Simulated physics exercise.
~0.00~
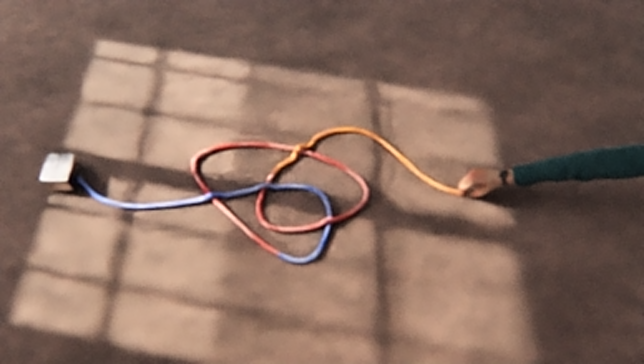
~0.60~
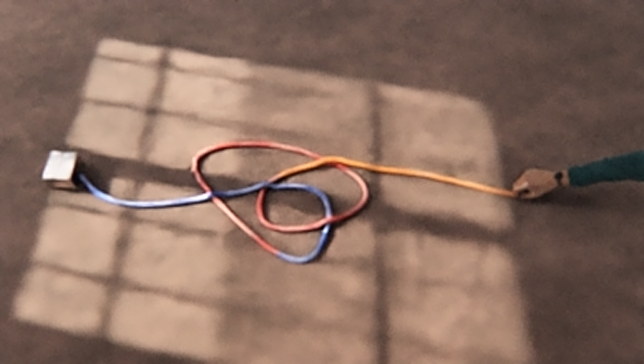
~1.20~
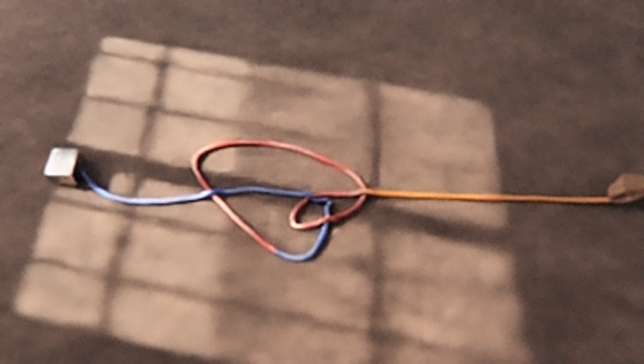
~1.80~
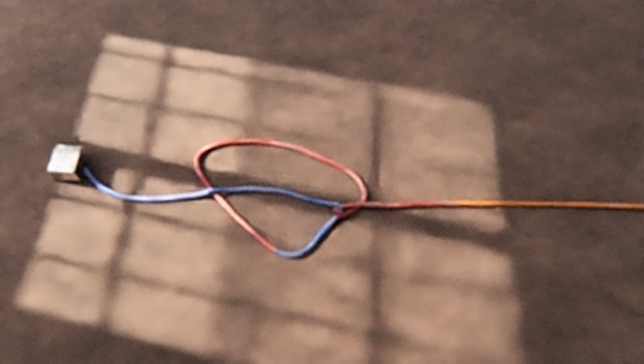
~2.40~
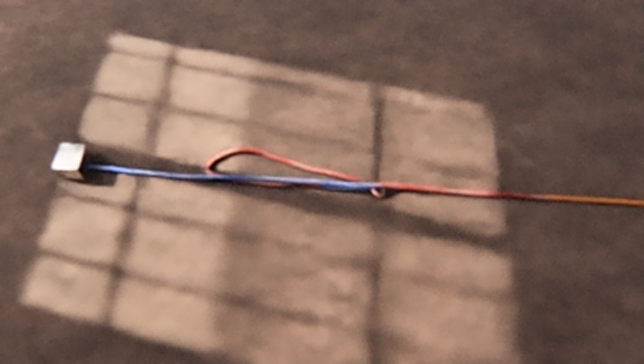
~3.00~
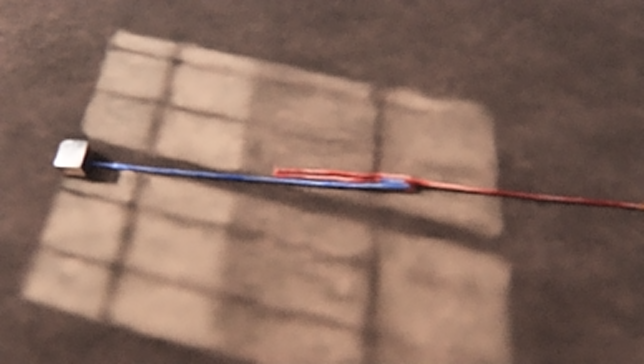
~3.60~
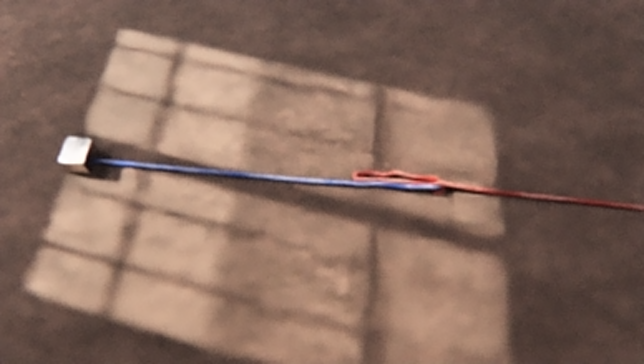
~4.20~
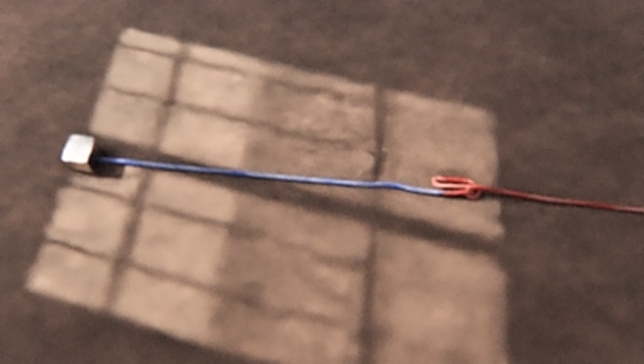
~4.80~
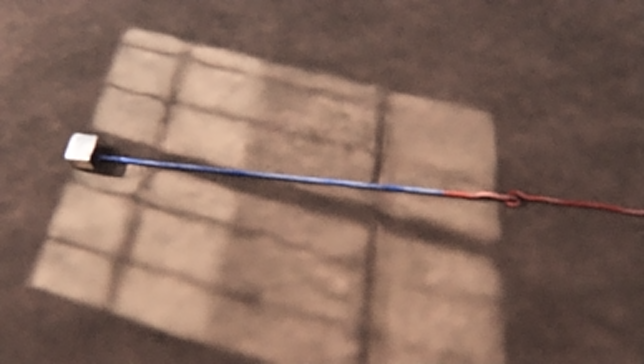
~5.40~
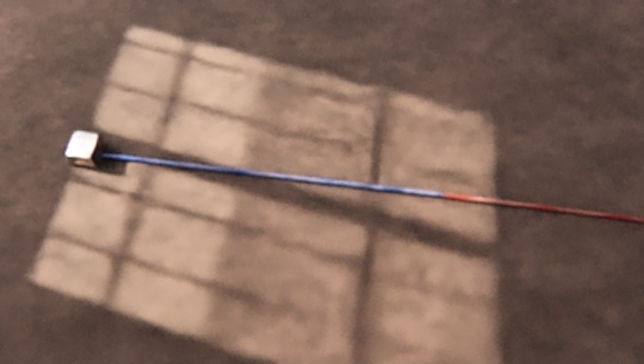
A looped blue, red and orange rope fixed to a small block on the left was pulled rightward by a hand in a green sleeve, its loops shrinking and slipping away until it stretched out in one straight, knot-free line.
